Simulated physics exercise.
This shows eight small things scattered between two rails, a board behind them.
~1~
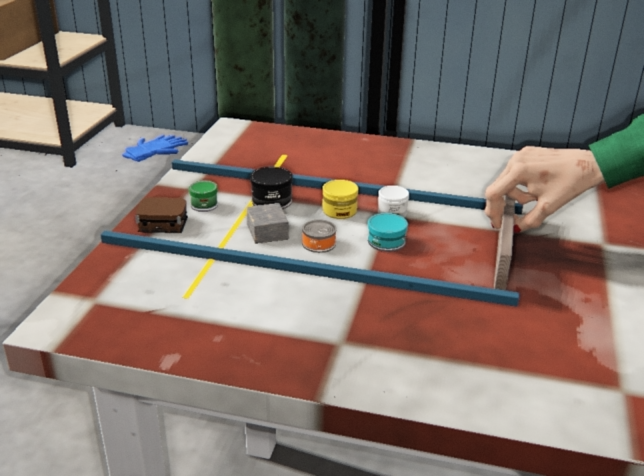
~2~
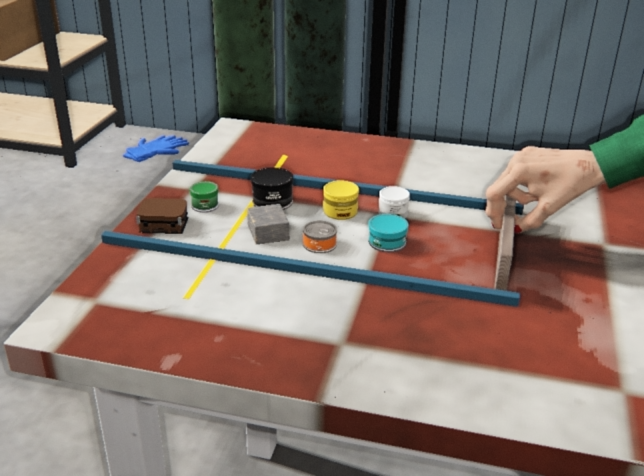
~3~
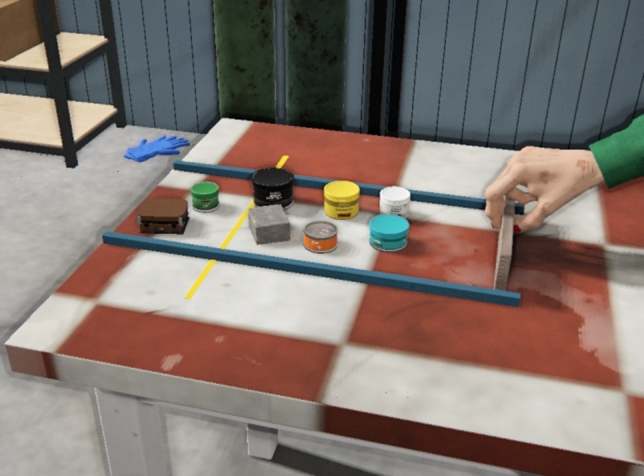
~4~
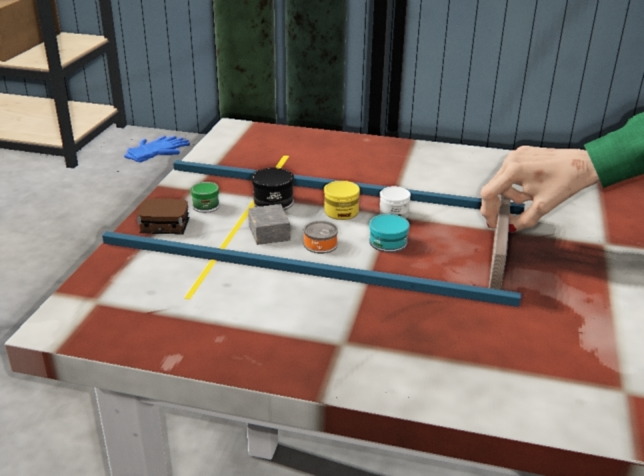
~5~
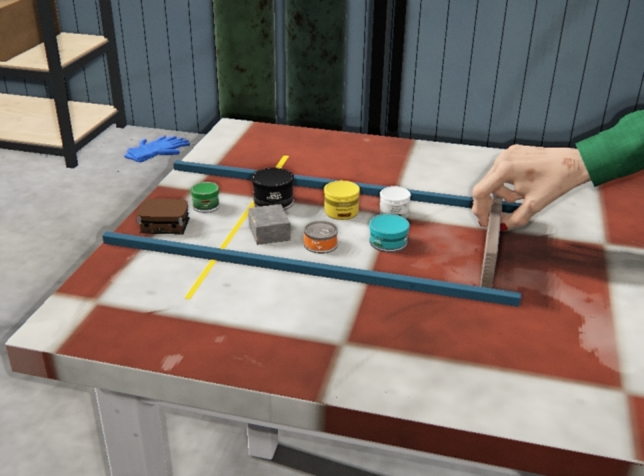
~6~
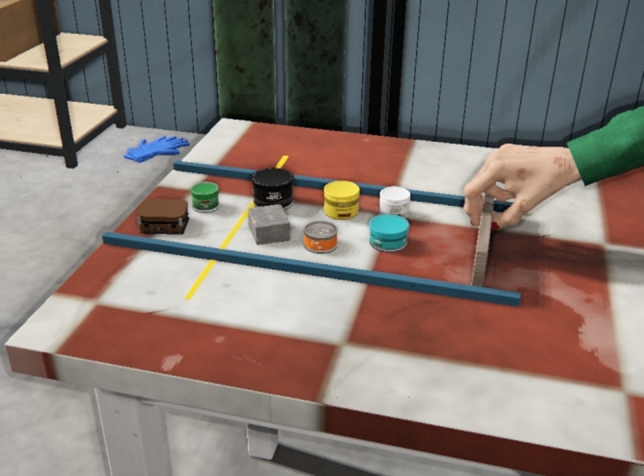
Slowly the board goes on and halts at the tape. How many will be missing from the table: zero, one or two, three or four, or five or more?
Outcome: The number that fall off is zero.
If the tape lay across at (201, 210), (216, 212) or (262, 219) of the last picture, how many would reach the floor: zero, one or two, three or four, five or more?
The falls would be just one or two; just one or two; none at all.
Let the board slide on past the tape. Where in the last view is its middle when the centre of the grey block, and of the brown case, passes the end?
For the grey block at (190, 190), for the brown case at (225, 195).
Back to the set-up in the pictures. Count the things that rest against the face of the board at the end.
That makes 3.
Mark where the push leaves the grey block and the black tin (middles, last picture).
The grey block stops around (186, 214); the black tin around (212, 175).
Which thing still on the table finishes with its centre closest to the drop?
The brown case.
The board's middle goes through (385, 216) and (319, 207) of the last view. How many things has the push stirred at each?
At the one place 2, at the other 6.
Early on, none off yet; brown case at rest near (164, 217); green tin at rest near (205, 198); black tin at rest near (273, 190).
A while later, none off yet; brown case at rest near (164, 217); green tin at rest near (205, 198); black tin travelled a little near (257, 188).
Finally, the number that fall off is zero.
